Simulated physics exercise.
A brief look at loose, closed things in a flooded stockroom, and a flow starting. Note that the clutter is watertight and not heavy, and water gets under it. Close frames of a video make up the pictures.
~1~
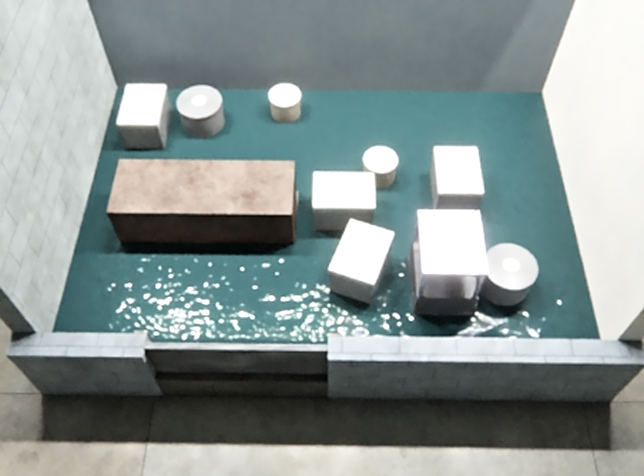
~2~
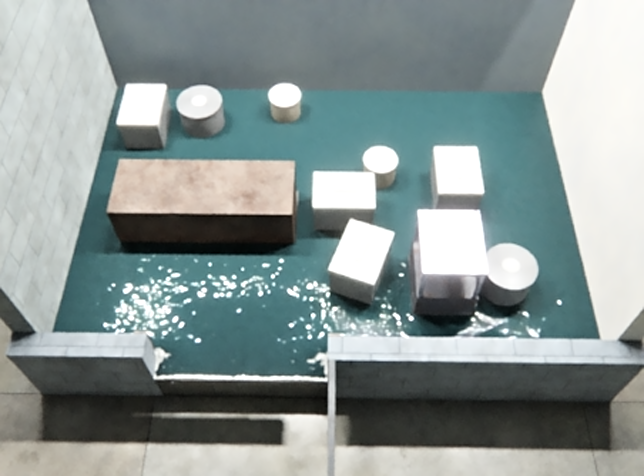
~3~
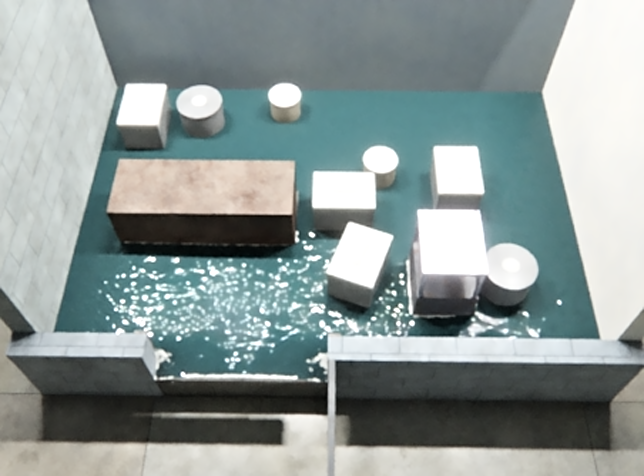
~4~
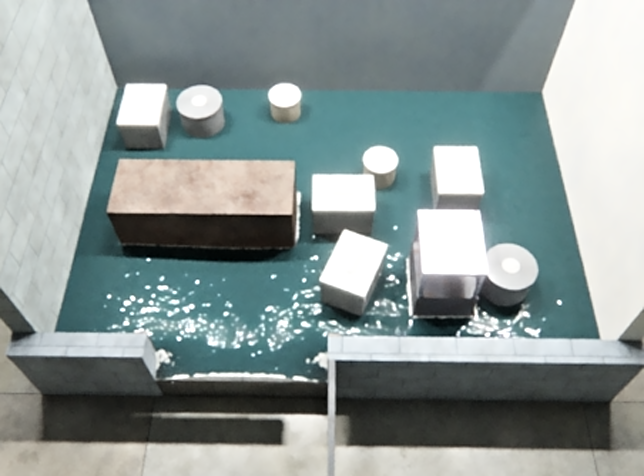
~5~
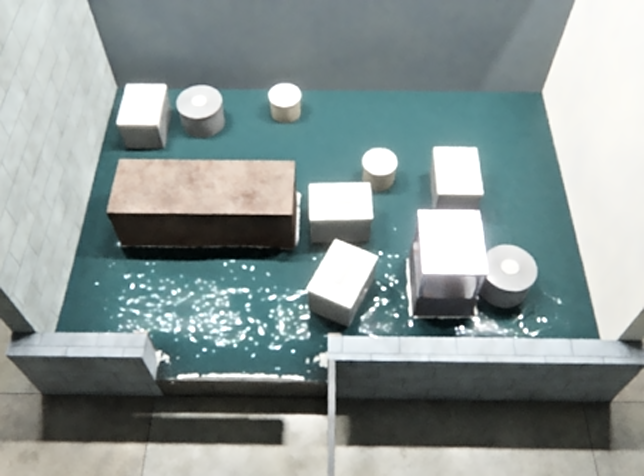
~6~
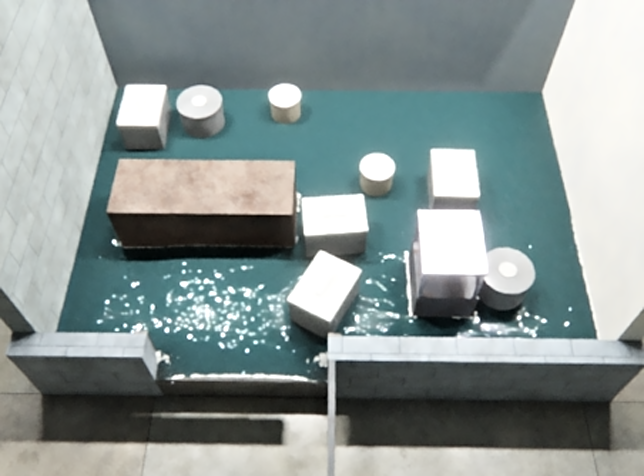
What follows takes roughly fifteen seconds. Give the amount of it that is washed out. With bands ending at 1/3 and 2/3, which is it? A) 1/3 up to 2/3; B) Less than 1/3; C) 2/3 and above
1/3 up to 2/3.
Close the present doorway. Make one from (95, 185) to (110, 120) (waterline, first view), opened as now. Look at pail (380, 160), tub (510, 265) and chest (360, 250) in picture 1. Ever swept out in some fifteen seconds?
Lost - retained - retained.
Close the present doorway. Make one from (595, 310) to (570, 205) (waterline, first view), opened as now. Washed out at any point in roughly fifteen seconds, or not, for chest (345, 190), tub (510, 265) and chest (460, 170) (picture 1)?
Following that order: Escaped; escaped; escaped.
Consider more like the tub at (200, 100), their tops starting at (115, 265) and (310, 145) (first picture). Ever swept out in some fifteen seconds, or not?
Taking them in order, the first is lost through the gap and the second is lost through the gap.
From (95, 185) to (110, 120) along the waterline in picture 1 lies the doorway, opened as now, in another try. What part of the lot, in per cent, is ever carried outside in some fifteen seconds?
About 60 %.
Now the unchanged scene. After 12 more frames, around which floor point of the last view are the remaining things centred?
About (283, 206).
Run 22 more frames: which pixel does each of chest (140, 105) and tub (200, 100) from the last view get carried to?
The first should be around (110, 153) and the second around (161, 131).
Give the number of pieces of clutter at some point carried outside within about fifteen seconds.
I make it 4.
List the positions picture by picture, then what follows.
A chest at (362, 251) floats; a chest at (344, 190), afloat; 0 of 8 have shifted, in the first picture.
A chest at (362, 251), afloat; a chest at (344, 190), afloat; 0 of 8 have shifted, in the second picture.
A chest at (360, 254), afloat; a chest at (344, 190), afloat; 0 of 8 have shifted, in the third picture.
A chest at (354, 262), afloat, close to its start; a chest at (344, 192) floats; 1 of 8 have shifted, in the fourth picture.
A chest at (343, 273), afloat, close to its start; a chest at (340, 201), afloat, close to its start; 2 of 8 have shifted, in the fifth picture.
A chest at (325, 285) floats, a stride from its start; a chest at (334, 214) floats, close to its start; 3 of 8 have shifted, in the sixth picture.
A moment on, 1 of 8 are out; 7 afloat.
Next, 3 of 8 are out; 5 afloat.
Later, 4 of 8 are out; 4 afloat.
In the end, 4 of 8 are out; 4 afloat.
